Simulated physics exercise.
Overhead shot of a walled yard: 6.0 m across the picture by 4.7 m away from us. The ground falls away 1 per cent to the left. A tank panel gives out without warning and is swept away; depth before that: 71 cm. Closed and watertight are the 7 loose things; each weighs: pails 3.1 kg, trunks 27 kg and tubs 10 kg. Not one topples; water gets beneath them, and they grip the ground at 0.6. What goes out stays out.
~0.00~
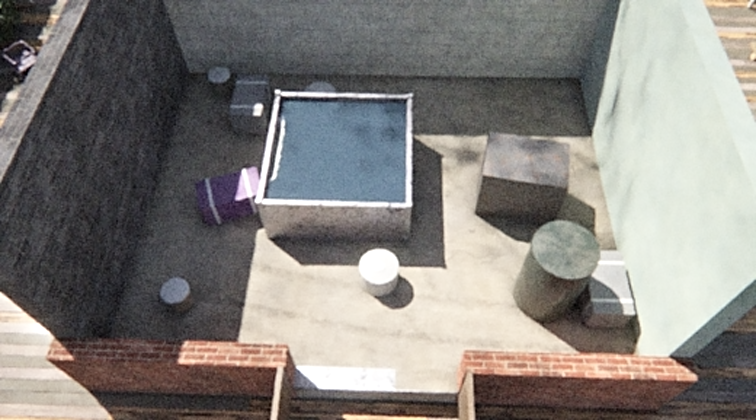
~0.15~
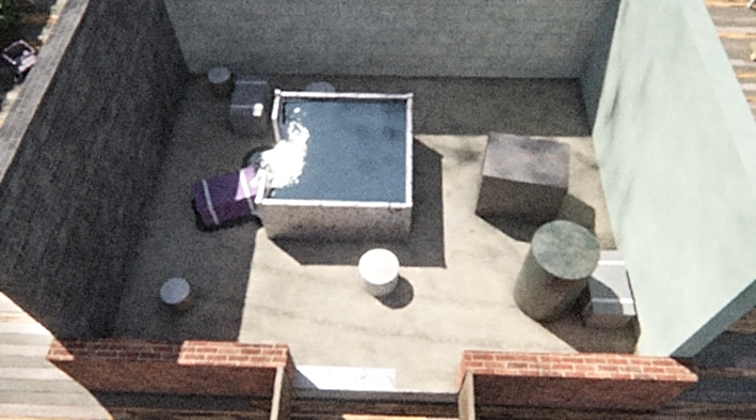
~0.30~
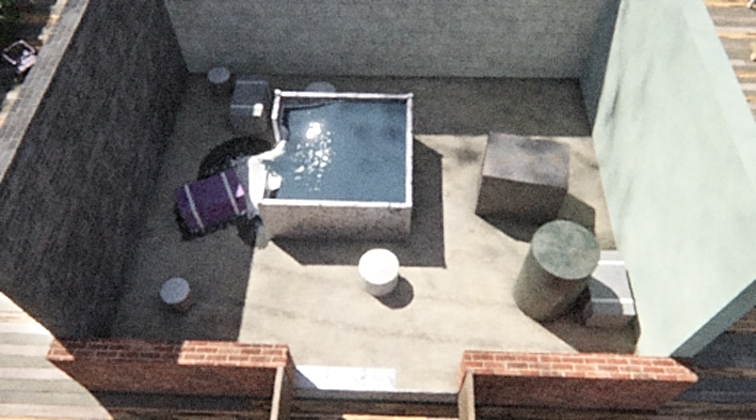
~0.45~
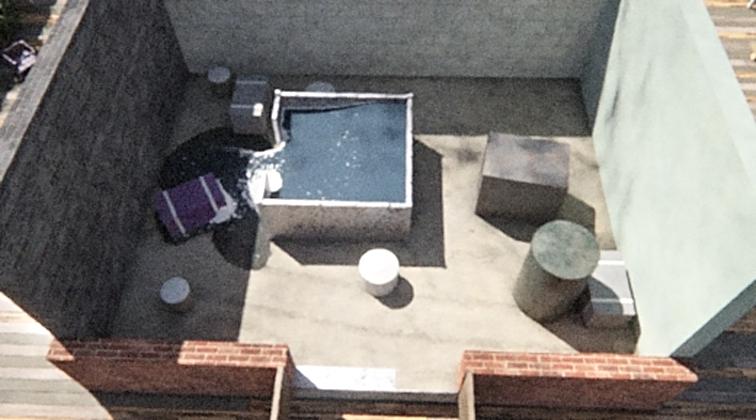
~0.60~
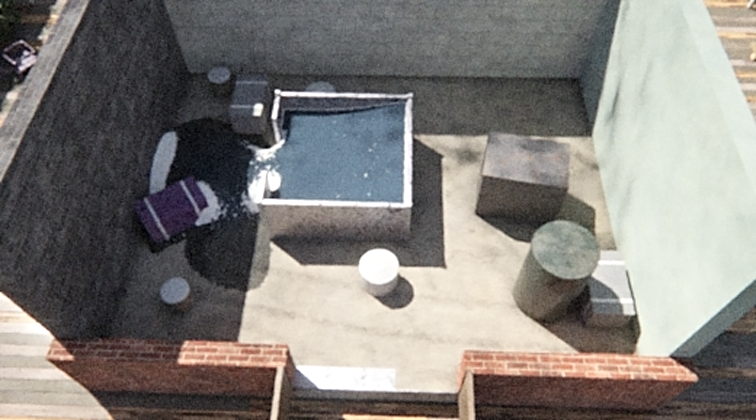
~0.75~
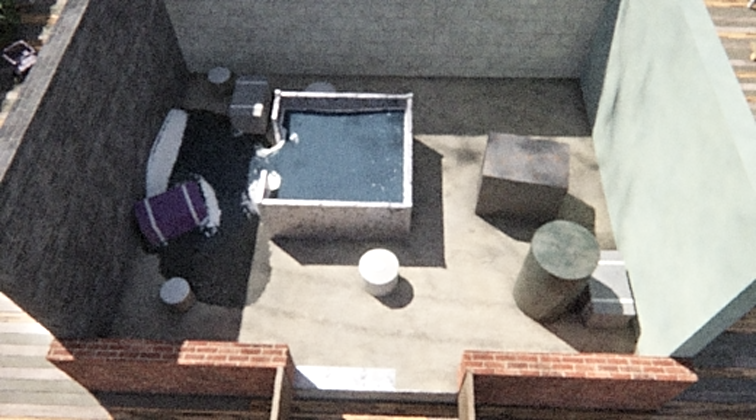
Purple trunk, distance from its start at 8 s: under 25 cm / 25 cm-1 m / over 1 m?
It will be left a long way off.
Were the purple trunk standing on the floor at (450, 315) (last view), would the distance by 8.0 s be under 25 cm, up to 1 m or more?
What happens is that it keeps still.
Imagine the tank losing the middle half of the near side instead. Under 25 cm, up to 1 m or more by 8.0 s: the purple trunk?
The purple trunk remains where it was.
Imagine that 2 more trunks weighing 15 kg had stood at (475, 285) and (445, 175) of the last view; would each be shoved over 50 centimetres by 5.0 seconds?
Taking them in order, they come out smaller and smaller.
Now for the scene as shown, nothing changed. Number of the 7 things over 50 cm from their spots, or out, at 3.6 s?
By my reckoning, 4.
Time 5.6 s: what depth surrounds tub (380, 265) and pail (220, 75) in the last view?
About 6 and 8 cm.
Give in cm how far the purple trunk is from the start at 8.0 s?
200 cm.
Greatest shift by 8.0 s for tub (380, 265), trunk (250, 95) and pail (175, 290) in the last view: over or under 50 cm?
Item by item, they came out above the mark, below the mark and above the mark.
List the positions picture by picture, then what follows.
The purple trunk at (229, 188), on the bottom; 2.9 m2 under water; 0 of 7 have shifted, in the first frame.
The purple trunk at (226, 188), on the bottom, 3 cm from its start; 3.3 m2 under water; 0 of 7 have shifted, in the second frame.
The purple trunk at (209, 192) rests on the ground, 25 cm from its start; 4.1 m2 under water; 1 of 7 have shifted, in the third frame.
The purple trunk at (189, 196), on the bottom, 51 cm from its start; water covers 5.2 m2; 1 of 7 have shifted, in the fourth frame.
The purple trunk at (170, 201), on the bottom, 74 cm from its start; 6.0 m2 under water; 1 of 7 have shifted, in the fifth frame.
The purple trunk at (169, 205) rests on the ground, 75 cm from its start; 6.8 m2 under water; 1 of 7 have shifted, in the sixth frame.
After 1.6 s the purple trunk is near (164, 265), 1.3 m from its start, aground; 0 of 7 are out; 0 afloat.
After 3.6 s the purple trunk is near (290, 262), 1.4 m from its start, aground; 0 of 7 are out; 1 afloat.
After 5.6 s the purple trunk is near (337, 238), 1.6 m from its start, afloat; 0 of 7 are out; 4 afloat.
After 8.0 s the purple trunk is near (388, 244), 2.2 m from its start, aground; 0 of 7 are out; 6 afloat.
